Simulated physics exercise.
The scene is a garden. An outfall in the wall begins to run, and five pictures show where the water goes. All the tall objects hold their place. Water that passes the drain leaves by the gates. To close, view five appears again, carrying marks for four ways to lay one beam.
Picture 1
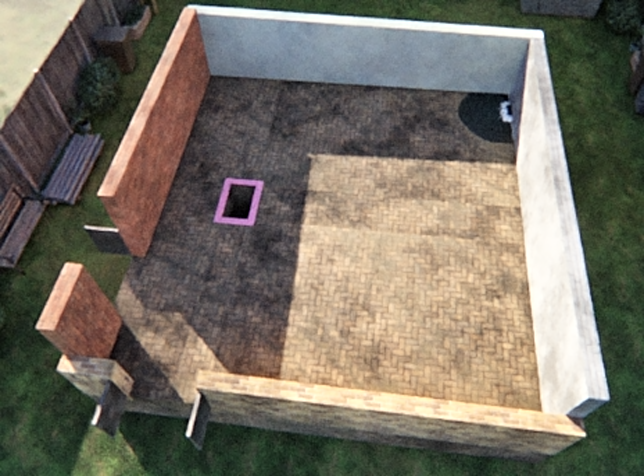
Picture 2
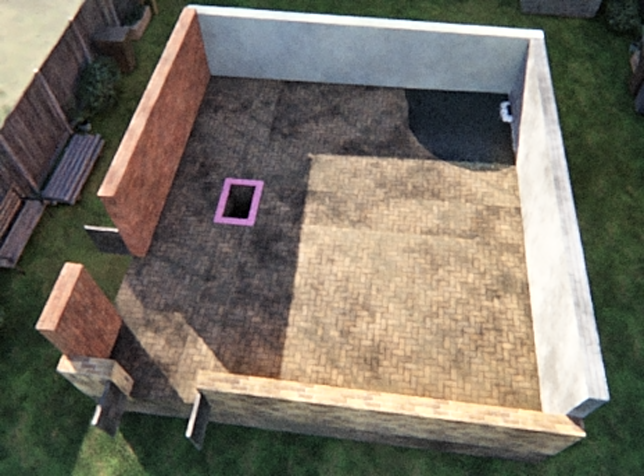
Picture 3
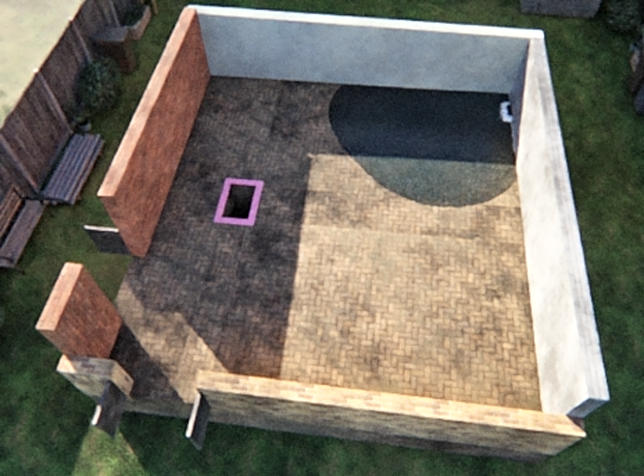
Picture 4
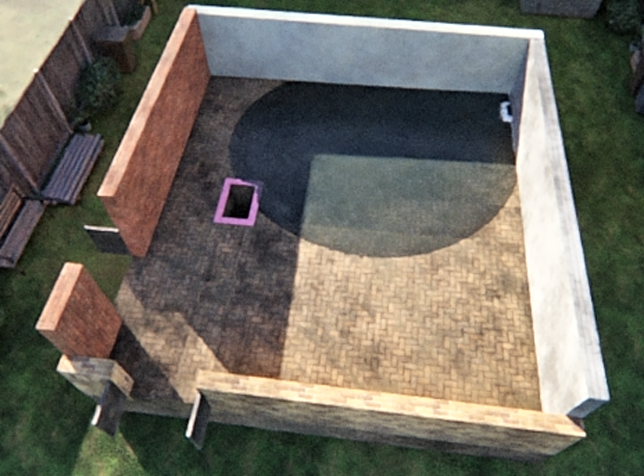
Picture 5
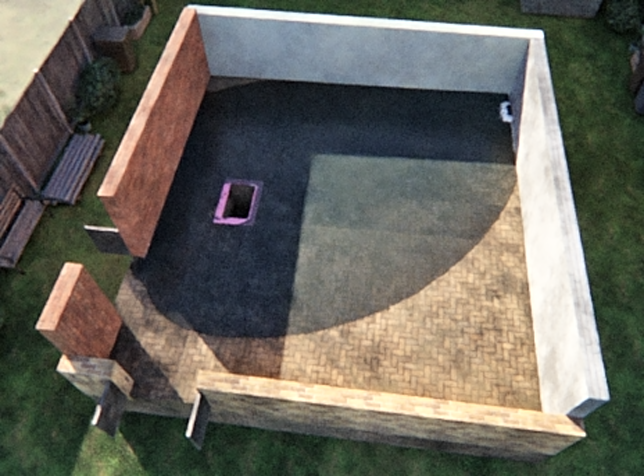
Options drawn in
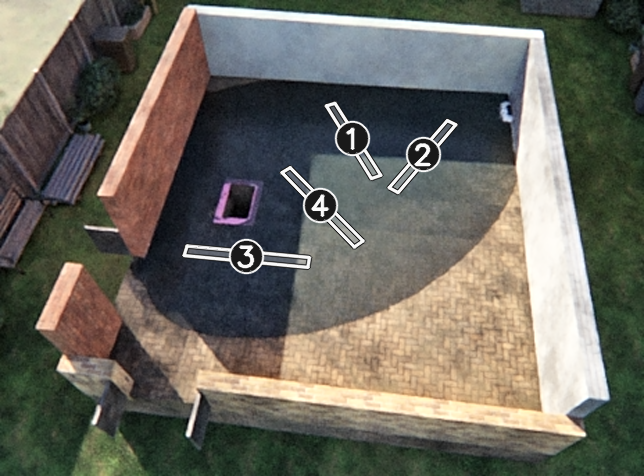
Dark water spreads from the right corner across the walled brick yard, surrounding the pink-edged drain.
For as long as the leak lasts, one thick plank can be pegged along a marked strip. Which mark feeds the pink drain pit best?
Best: 3.
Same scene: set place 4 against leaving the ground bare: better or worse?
It is worse.
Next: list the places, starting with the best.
The order is 3, 2, 4, 1.
On the marked copy, 1 from (330, 104) to (376, 176); 2 from (393, 190) to (451, 122); 3 from (185, 250) to (308, 262); 4 from (286, 170) to (358, 243).
With 1, about 2 % of the stream runs into the pink drain pit, about 98 % out by the gates.
With 2, about 15 % of the stream runs into the pink drain pit, about 85 % out by the gates.
With 3, about 33 % of the stream runs into the pink drain pit, about 67 % out by the gates.
With 4, about 6 % of the stream runs into the pink drain pit, about 94 % out by the gates.
